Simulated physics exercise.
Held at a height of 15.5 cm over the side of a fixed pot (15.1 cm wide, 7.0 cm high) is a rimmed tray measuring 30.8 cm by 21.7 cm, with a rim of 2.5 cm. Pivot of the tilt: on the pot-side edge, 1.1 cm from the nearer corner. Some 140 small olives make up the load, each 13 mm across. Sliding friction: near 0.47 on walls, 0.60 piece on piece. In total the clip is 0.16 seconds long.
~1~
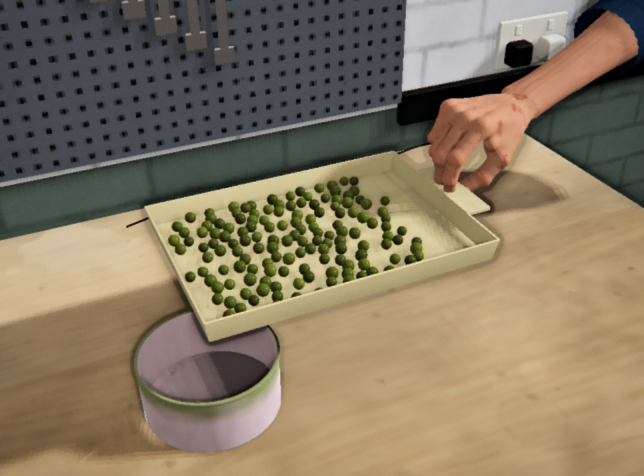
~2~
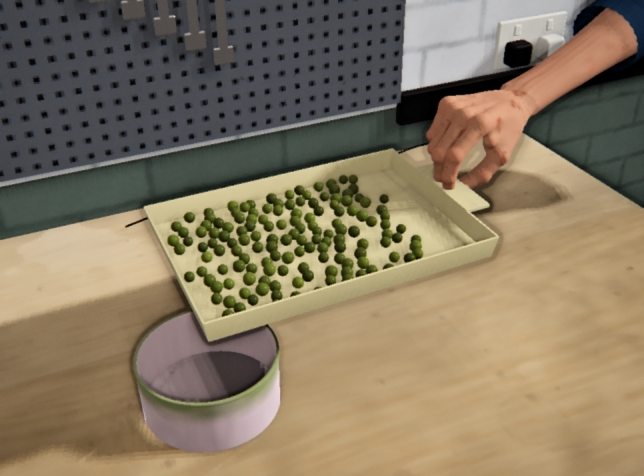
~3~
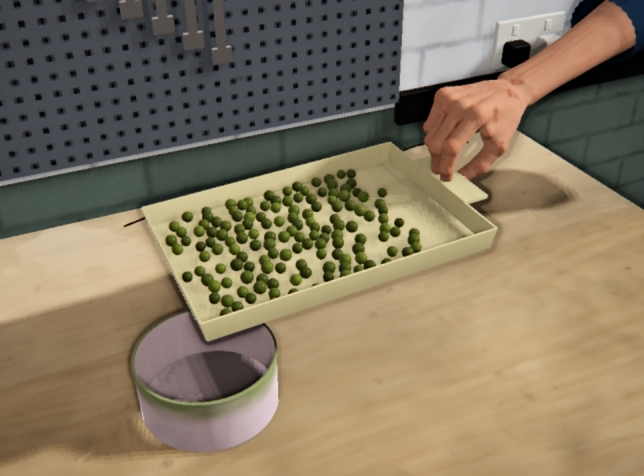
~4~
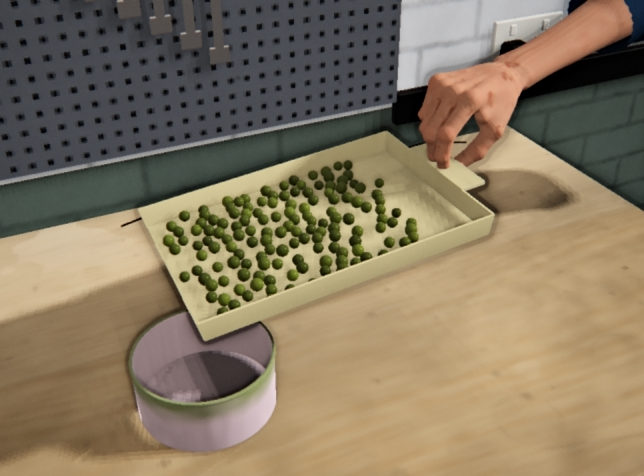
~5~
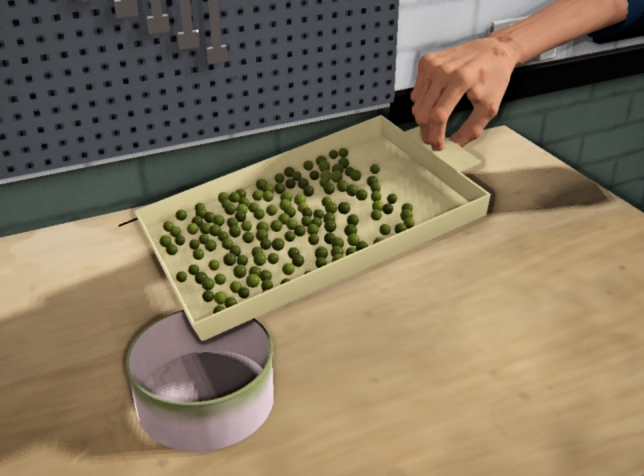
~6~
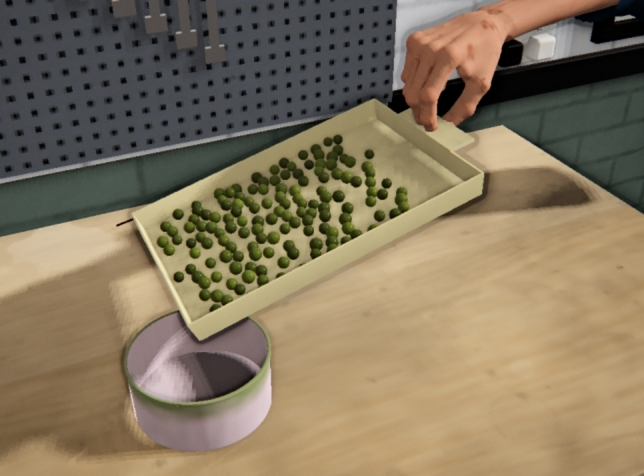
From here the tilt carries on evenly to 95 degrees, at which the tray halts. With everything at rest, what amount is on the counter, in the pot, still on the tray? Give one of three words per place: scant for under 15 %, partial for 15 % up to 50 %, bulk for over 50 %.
In the end counter: Chances are the heavier share of the lot sits there, pot: Chances are a considerable fraction of the lot sits there, tray: Chances are a negligible share of the lot sits there.
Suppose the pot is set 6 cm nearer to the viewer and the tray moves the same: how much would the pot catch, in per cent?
I'd say some 15 per cent would end up there.
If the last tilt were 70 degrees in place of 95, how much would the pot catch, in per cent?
Result: Close to 5 %.
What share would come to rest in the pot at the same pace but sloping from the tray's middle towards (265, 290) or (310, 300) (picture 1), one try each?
Estimate: Some 0 % and some 0 % respectively.
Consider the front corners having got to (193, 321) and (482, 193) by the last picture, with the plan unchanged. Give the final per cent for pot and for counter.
In the pot: 25 per cent; on the counter: 75 per cent.
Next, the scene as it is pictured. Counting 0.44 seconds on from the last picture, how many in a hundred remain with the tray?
Close to 100 in a hundred parts of the load.
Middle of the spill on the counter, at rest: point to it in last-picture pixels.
Near (92, 363).
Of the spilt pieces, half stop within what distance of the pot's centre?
About 16 cm from the centre.
Then, 0.26 s after the last picture, tilt 55 degrees; the tray holds 100 %, the pot 0 %.
Then, 0.44 s after the last picture, tilt 82 degrees; the tray holds 100 %, the pot 0 %.
Then, 0.74 s after the last picture, tilt 95 degrees; the tray holds 20 %, the pot 15 %.
In the end, counter 75 %, pot 25 %, tray 0 %.
